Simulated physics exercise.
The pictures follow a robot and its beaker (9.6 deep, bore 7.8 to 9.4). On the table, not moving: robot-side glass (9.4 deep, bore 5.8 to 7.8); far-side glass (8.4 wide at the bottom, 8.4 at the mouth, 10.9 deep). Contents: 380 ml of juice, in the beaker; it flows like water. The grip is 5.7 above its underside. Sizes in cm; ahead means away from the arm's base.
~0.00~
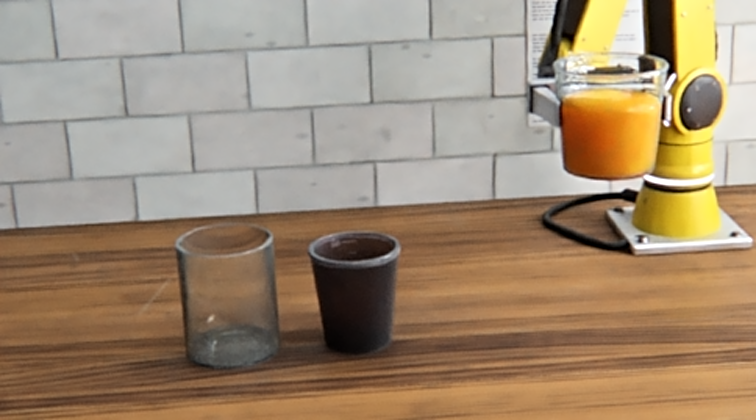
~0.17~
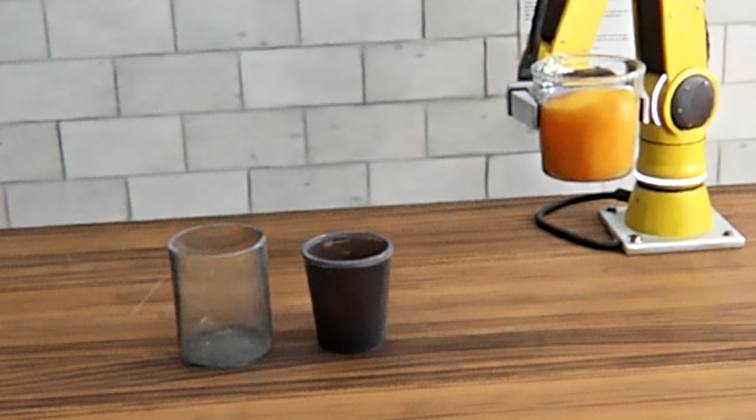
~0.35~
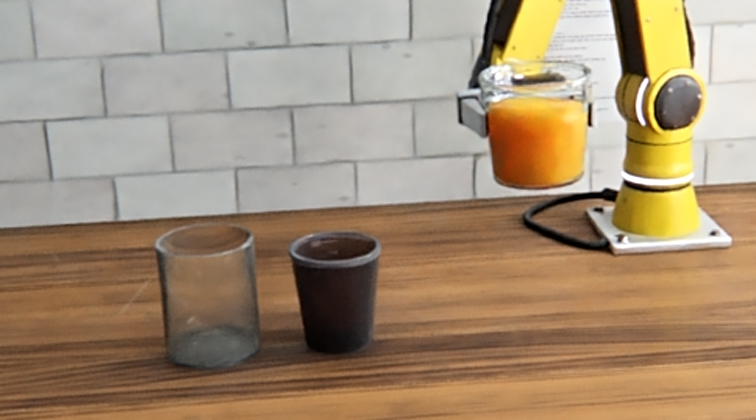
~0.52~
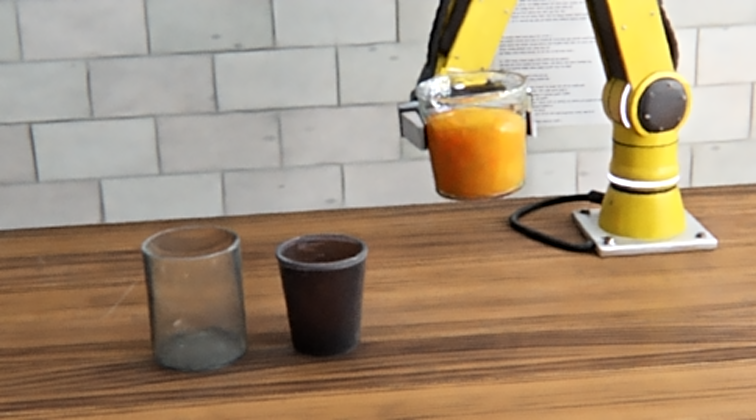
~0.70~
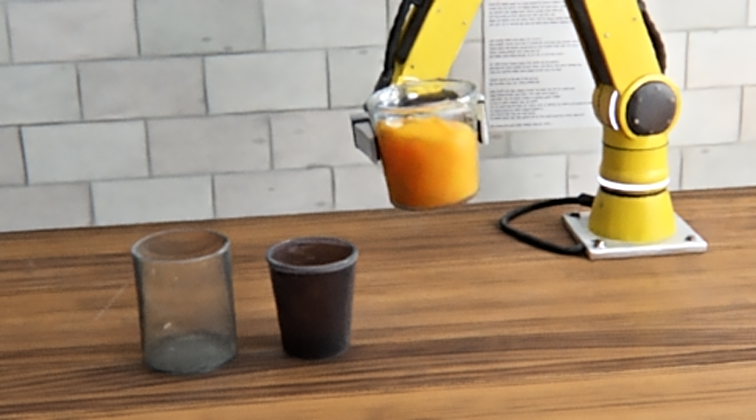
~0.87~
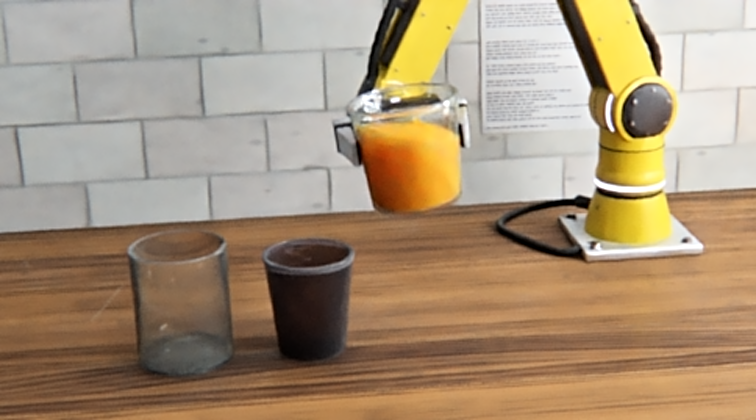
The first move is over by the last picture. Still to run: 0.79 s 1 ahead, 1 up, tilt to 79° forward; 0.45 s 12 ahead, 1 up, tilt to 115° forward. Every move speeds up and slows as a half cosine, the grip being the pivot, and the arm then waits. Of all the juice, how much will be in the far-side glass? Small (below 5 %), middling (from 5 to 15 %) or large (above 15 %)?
A large share, above 15 %, ends in the far-side glass.
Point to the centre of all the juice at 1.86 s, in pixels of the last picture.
Near (323, 237).
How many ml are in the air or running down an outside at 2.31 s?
About 10 ml.
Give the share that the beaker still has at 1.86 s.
Some 40 per cent.
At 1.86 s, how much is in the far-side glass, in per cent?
About 0 %.
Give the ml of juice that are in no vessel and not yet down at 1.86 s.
About 50 ml.
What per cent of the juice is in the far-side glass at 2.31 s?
Near 30 %.
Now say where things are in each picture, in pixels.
The first picture shows beaker middle at (609, 118), level; upper third of the juice around (609, 103), from x 565 to 655, top at y 85; 385 ml in the beaker.
The second picture shows beaker middle at (587, 120), level; upper third of the juice around (593, 104), from x 540 to 635, top at y 80.
The third picture shows beaker middle at (537, 127), tilted 2° forward; upper third of the juice around (535, 111), from x 490 to 585, top at y 95.
The fourth picture shows beaker middle at (476, 138), tilted 5° forward; upper third of the juice around (475, 121), from x 425 to 520, top at y 100.
The fifth picture shows beaker middle at (428, 147), tilted 6° forward; upper third of the juice around (423, 131), from x 375 to 475, top at y 110.
The sixth picture shows beaker middle at (410, 151), tilted 7° forward; upper third of the juice around (404, 135), from x 355 to 455, top at y 115; 385 ml in the beaker.
After 1.37 s, tilted 57° forward, liquid up to 22 above the table; 375 ml in the beaker, 10 ml in the air or running down outside.
After 1.86 s, tilted 94° forward, liquid up to 23 above the table; 160 ml in the robot-side glass, 145 ml in the beaker, 30 ml on the table or floor, 50 ml in the air or running down outside.
After 2.31 s, tilted 115° forward, liquid up to 27 above the table; 145 ml in the robot-side glass, 120 ml in the far-side glass, 105 ml on the table or floor, 10 ml in the air or running down outside.
After 3.11 s, tilted 115° forward, liquid up to 6 above the table; 145 ml in the robot-side glass, 125 ml on the table or floor, 115 ml in the far-side glass.
At rest, 145 ml in the robot-side glass, 125 ml on the table or floor, 115 ml in the far-side glass. That is 30 % in the far-side glass.
